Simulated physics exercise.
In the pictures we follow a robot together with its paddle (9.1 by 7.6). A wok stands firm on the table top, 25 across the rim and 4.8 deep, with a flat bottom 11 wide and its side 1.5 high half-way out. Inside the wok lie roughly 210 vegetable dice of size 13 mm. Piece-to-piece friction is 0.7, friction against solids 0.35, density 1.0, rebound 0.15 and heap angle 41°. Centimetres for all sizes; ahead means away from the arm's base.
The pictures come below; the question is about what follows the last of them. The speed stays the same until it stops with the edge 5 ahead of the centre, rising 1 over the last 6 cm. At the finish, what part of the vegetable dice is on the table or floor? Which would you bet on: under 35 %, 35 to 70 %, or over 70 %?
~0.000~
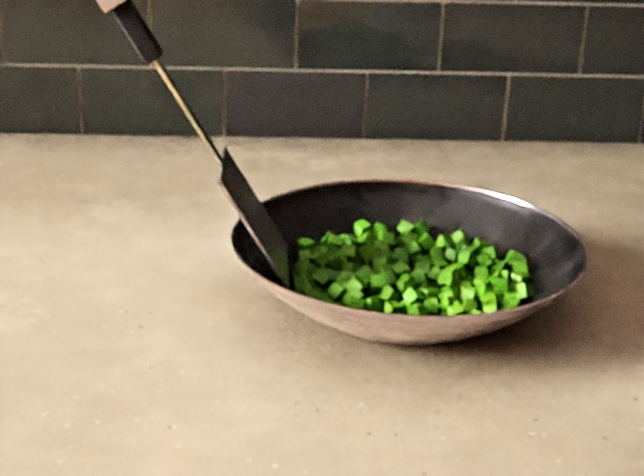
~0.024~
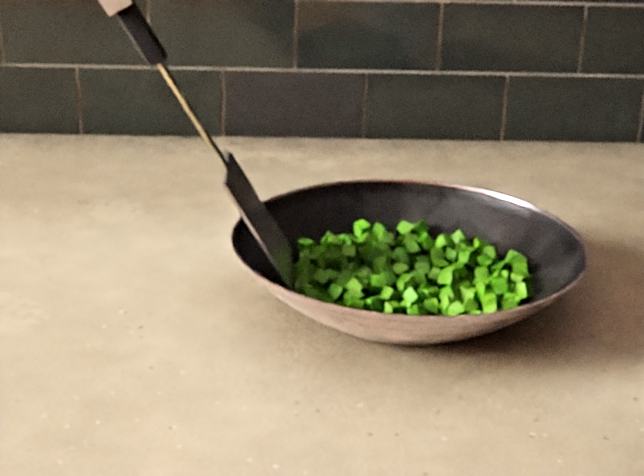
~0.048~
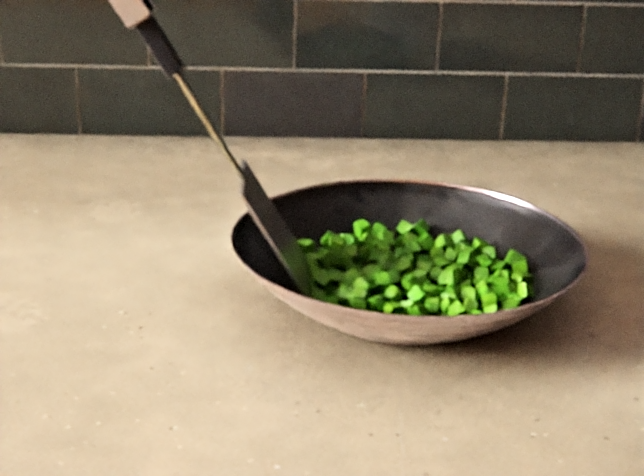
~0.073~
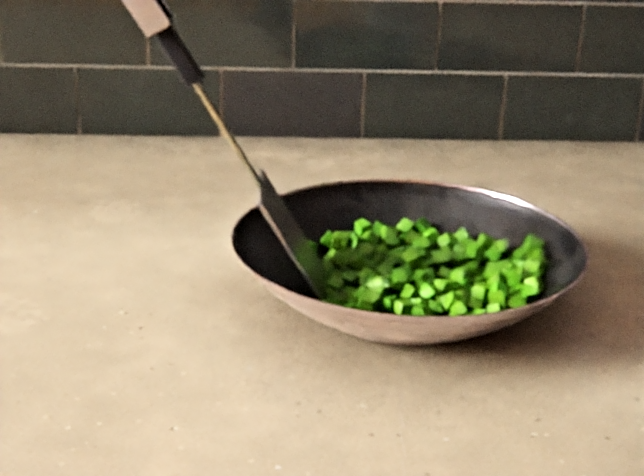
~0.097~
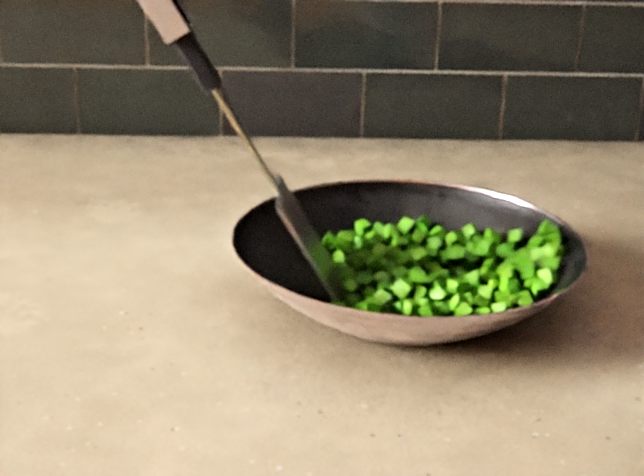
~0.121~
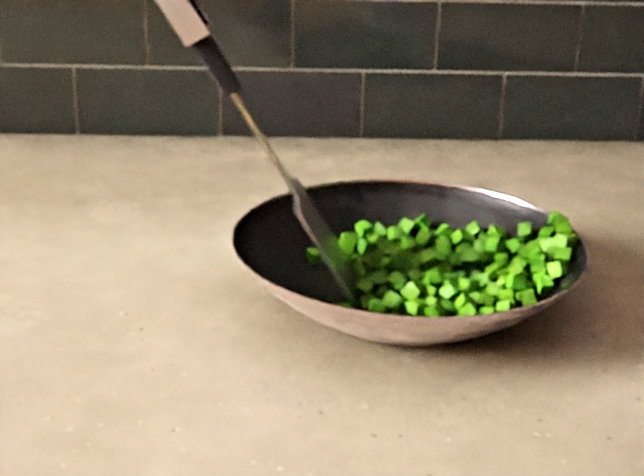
I would bet on under 35 %.
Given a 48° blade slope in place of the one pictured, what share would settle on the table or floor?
15 %.
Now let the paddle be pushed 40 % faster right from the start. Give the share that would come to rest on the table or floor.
25 per cent, roughly.
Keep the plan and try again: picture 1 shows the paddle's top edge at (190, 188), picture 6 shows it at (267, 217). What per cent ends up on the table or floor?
Around 15 per cent finishes there.
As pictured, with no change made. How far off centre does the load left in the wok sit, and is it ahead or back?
The balance point lies close to 5.0 cm ahead.
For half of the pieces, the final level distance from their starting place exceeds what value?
The answer is about 9 cm.
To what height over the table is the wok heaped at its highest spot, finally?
Roughly 5.5 centimetres.
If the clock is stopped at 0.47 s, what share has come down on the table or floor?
I'd put it at around 25 per cent.
By 0.18 s, sloping 59°, highest piece 7 above the table; 209 in the wok, 3 on the blade or in flight.
By 0.24 s, sloping 59°, highest piece 7 above the table; 199 in the wok, 13 on the blade or in flight.
By 0.47 s, sloping 59°, highest piece 6 above the table; 160 in the wok, 52 on the table or floor.
By 1.52 s, sloping 59°, highest piece 6 above the table; 160 in the wok, 52 on the table or floor.
Final count, 160 in the wok, 52 on the table or floor. That is 25 % on the table or floor.
